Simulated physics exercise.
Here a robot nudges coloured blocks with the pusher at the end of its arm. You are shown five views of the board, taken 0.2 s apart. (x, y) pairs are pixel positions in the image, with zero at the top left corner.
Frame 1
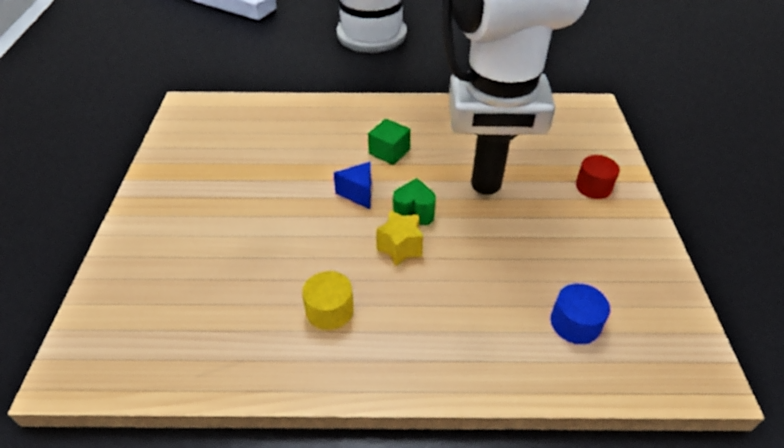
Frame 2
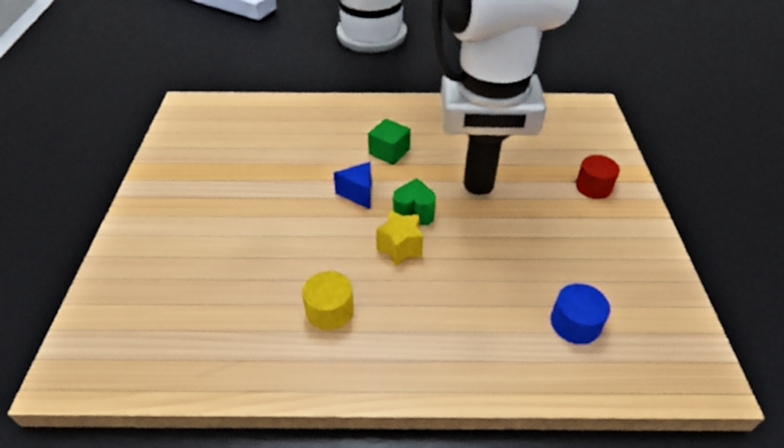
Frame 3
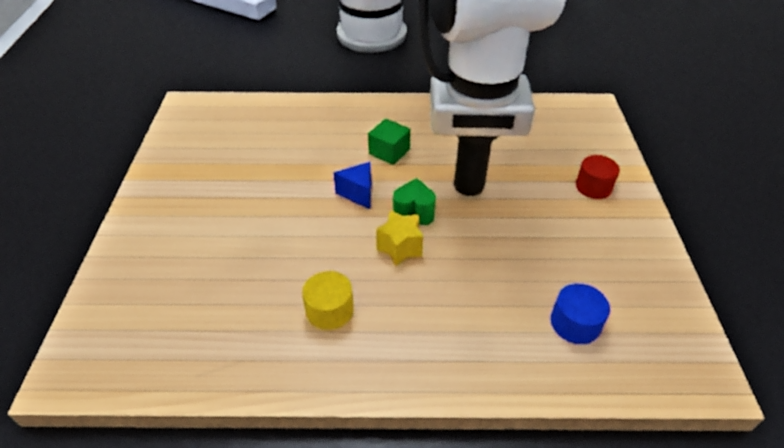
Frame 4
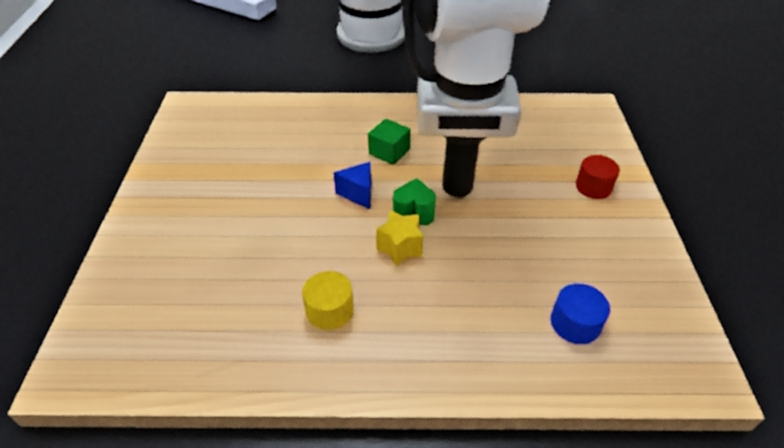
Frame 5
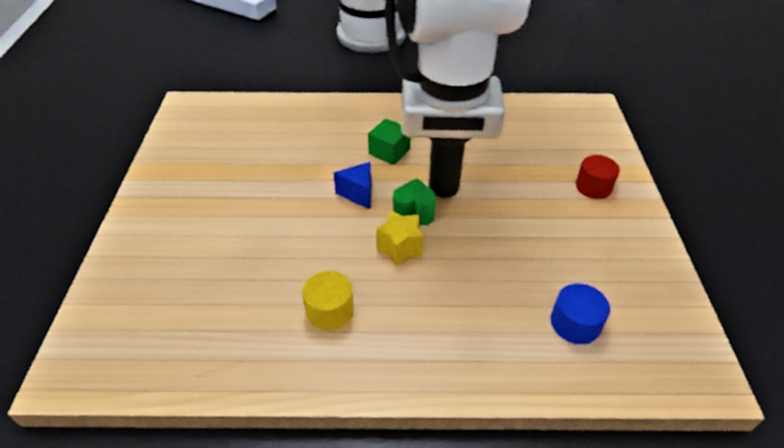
A robot arm with a black pusher slides a short way left across a wooden board, nearing the green heart-shaped block, while the yellow, blue, green and red blocks around it all stay still.
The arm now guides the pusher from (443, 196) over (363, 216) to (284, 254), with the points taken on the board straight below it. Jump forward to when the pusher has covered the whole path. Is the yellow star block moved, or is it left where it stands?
The block you're asking about gets moved.
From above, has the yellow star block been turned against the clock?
Yes, that is how it ends up.
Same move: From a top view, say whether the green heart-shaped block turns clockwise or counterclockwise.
It is turned anticlockwise.
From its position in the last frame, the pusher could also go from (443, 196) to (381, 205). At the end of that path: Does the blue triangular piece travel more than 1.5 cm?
Answer: No.
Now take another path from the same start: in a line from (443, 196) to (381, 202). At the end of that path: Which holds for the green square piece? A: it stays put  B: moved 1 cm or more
Choice A: It stays put.
On the path given first. One third of the way, pusher at (388, 200); yellow star block at (395, 232), turned 45° anticlockwise; green heart-shaped block at (376, 210), turned 45° anticlockwise.
Two thirds of the way, pusher at (335, 219); blue triangular piece at (348, 176), turned 55° clockwise; yellow star block at (393, 235), turned 65° anticlockwise; green heart-shaped block at (353, 226), turned 85° anticlockwise.
At the end, pusher at (282, 246); yellow cylinder in place; blue triangular piece at (348, 176), turned 55° clockwise; yellow star block at (393, 235), turned 65° anticlockwise; green heart-shaped block at (353, 226), turned 85° anticlockwise.
